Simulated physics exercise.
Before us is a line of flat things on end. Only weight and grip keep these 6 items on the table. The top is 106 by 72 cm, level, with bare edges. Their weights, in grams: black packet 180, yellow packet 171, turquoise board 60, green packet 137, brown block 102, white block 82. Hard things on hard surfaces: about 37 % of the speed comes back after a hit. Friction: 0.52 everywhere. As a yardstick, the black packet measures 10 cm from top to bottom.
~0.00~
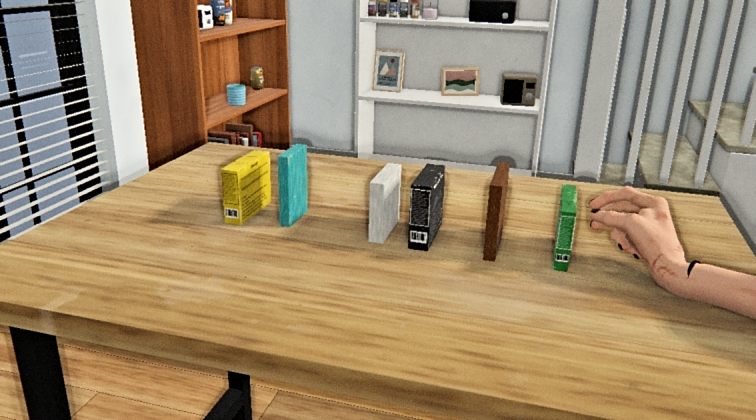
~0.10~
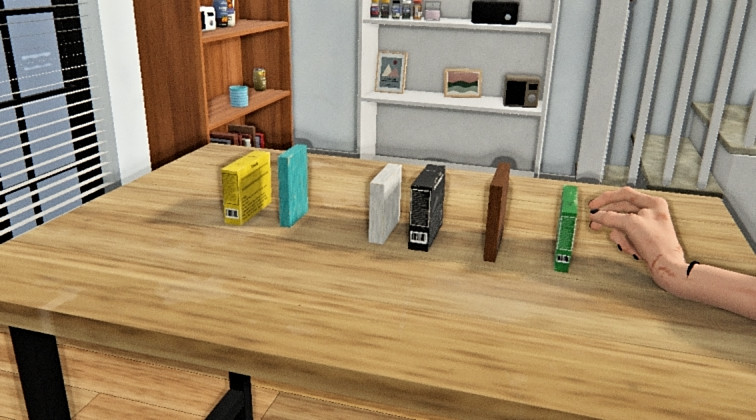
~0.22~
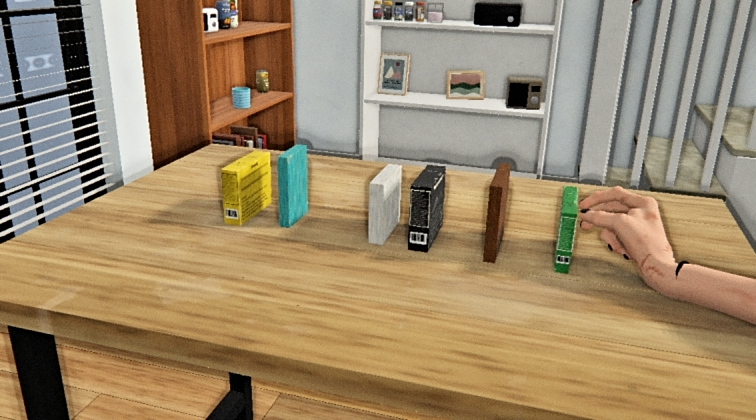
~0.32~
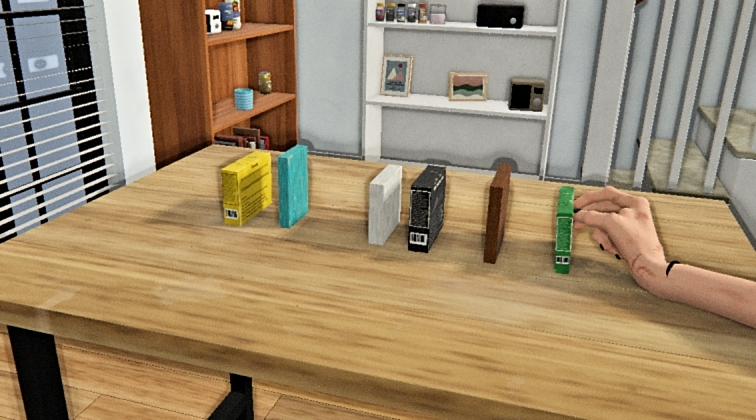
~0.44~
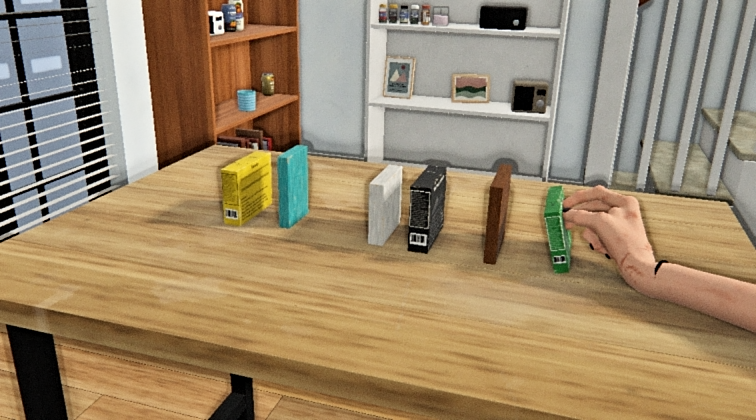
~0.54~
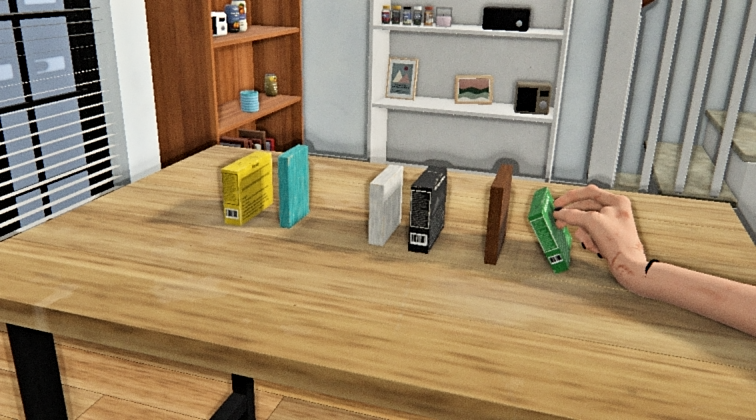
A hand at the right moved in to the green packet, the last in a spaced row of six upright items on a wooden table, and pushed its top leftward, leaning it toward the brown block.
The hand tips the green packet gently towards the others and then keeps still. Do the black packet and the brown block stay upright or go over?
The black packet tips over and the brown block tips over.
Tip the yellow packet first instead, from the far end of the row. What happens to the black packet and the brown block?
The black packet is still upright; the brown block stays upright.
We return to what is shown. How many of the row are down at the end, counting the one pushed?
In all, 4.
Around 0.74 s, green packet 89° over; brown block at 16° to upright near (483, 210).
Around 1.14 s, green packet 90° over; brown block at 67° to upright near (452, 224); black packet at 48° to upright near (400, 207); white block at 32° to upright.
Around 1.54 s, green packet 90° over; brown block at 74° to upright near (451, 227); black packet at 68° to upright near (383, 212); white block on its side.
Finally (3.7 s), on their side or leaning hard on the table, black packet, brown block and white block; turquoise board still in place (within 5 cm). Final places as that camera would see them, black packet near (383, 212), brown block near (450, 228).
